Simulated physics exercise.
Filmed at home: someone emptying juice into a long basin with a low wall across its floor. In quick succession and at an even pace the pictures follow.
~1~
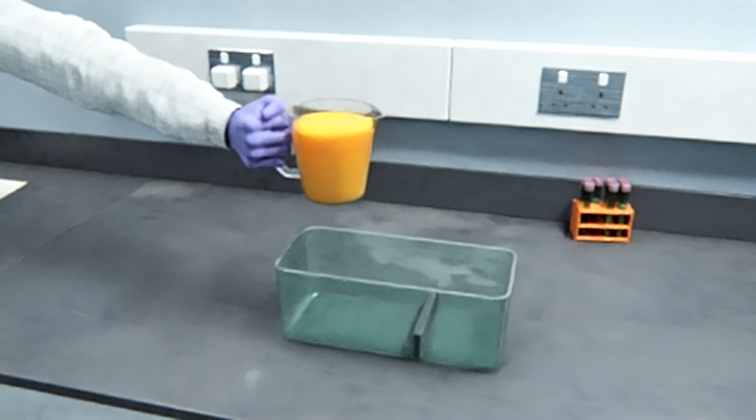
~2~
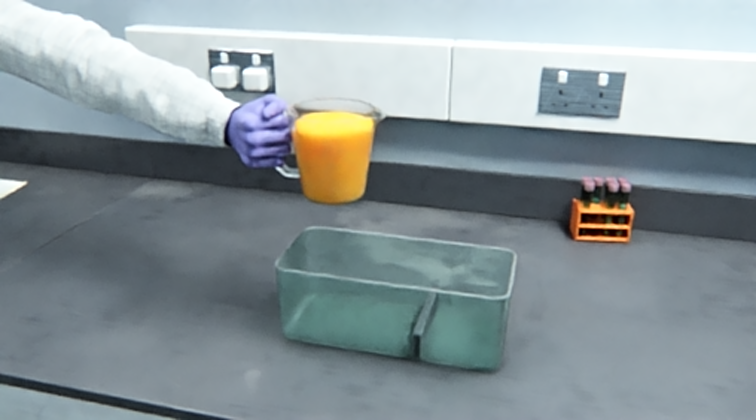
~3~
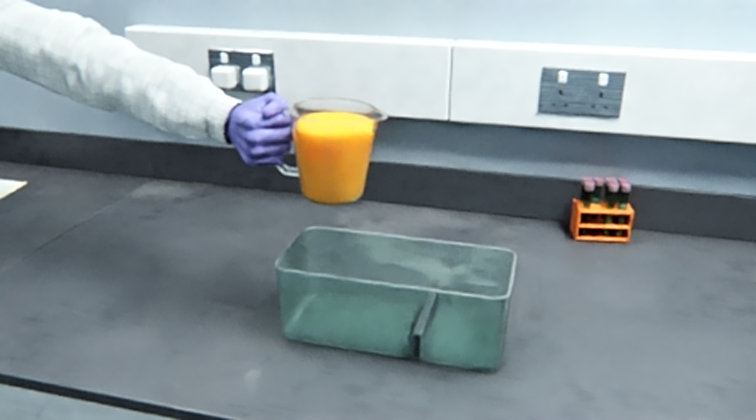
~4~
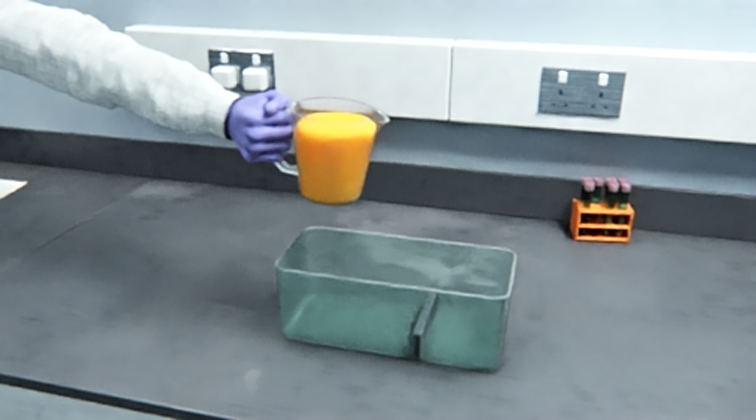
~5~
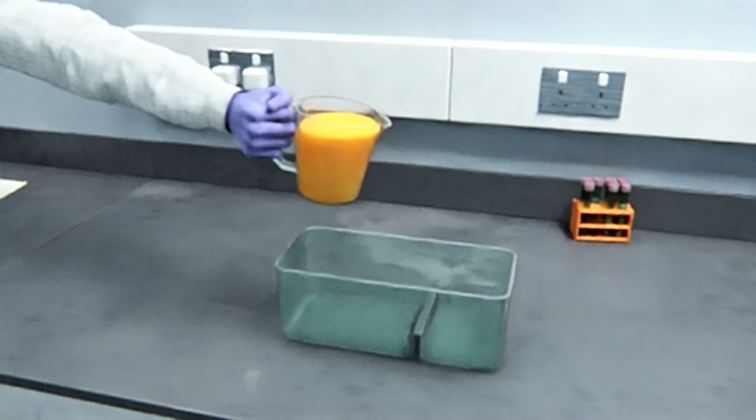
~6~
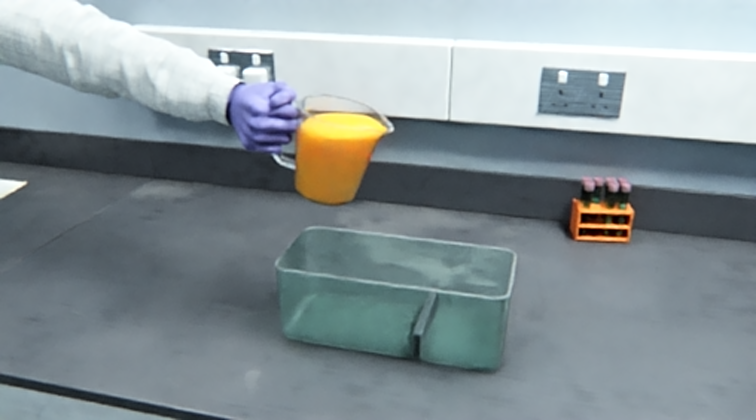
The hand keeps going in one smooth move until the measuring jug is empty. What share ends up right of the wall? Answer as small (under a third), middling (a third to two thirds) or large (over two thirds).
Large, over two thirds.
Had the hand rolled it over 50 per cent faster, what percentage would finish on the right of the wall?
Around 75 in a hundred.
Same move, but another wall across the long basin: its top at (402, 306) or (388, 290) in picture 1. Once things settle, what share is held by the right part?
First try 95 per cent, second try 100 per cent.
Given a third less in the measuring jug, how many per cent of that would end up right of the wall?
About 65 parts in a hundred, give or take.
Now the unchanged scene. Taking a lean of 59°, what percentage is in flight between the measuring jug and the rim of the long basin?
Roughly 15 percent.
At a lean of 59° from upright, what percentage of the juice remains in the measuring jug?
75 per cent, roughly.
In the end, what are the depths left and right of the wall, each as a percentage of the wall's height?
Near 20 in a hundred to the left, 100 to the right.
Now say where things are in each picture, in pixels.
Tilt 0°; pouring edge (384, 115); surface from (296, 119) to (374, 125); the long basin's rim runs from (291, 247) to (512, 275); the wall's top is at (426, 310), in the first picture.
Tilt 1°; pouring edge (385, 115); surface from (297, 118) to (373, 125), in the second picture.
Tilt 2°; pouring edge (386, 117); surface from (298, 119) to (374, 126), in the third picture.
Tilt 5°; pouring edge (388, 120); surface from (299, 119) to (377, 126), in the fourth picture.
Tilt 9°; pouring edge (390, 124); surface from (301, 119) to (380, 127), in the fifth picture.
Tilt 14°; pouring edge (393, 129); surface from (303, 120) to (386, 128), in the sixth picture.
A moment on, the measuring jug is tipped part way and 77 per cent is still to pour, 1 is left of the wall and 7 right of it.
Next, the measuring jug is tipped on its side and 29 per cent is still to pour, 4 is left of the wall and 50 right of it.
Then the measuring jug is tipped on its side and 3 per cent is still to pour, 17 is left of the wall and 77 right of it.
Later the measuring jug is tipped on its side and 0 per cent is still to pour, 25 is left of the wall and 74 right of it.
At rest 26 per cent lies left of the wall, 74 right of it and 1 outside.
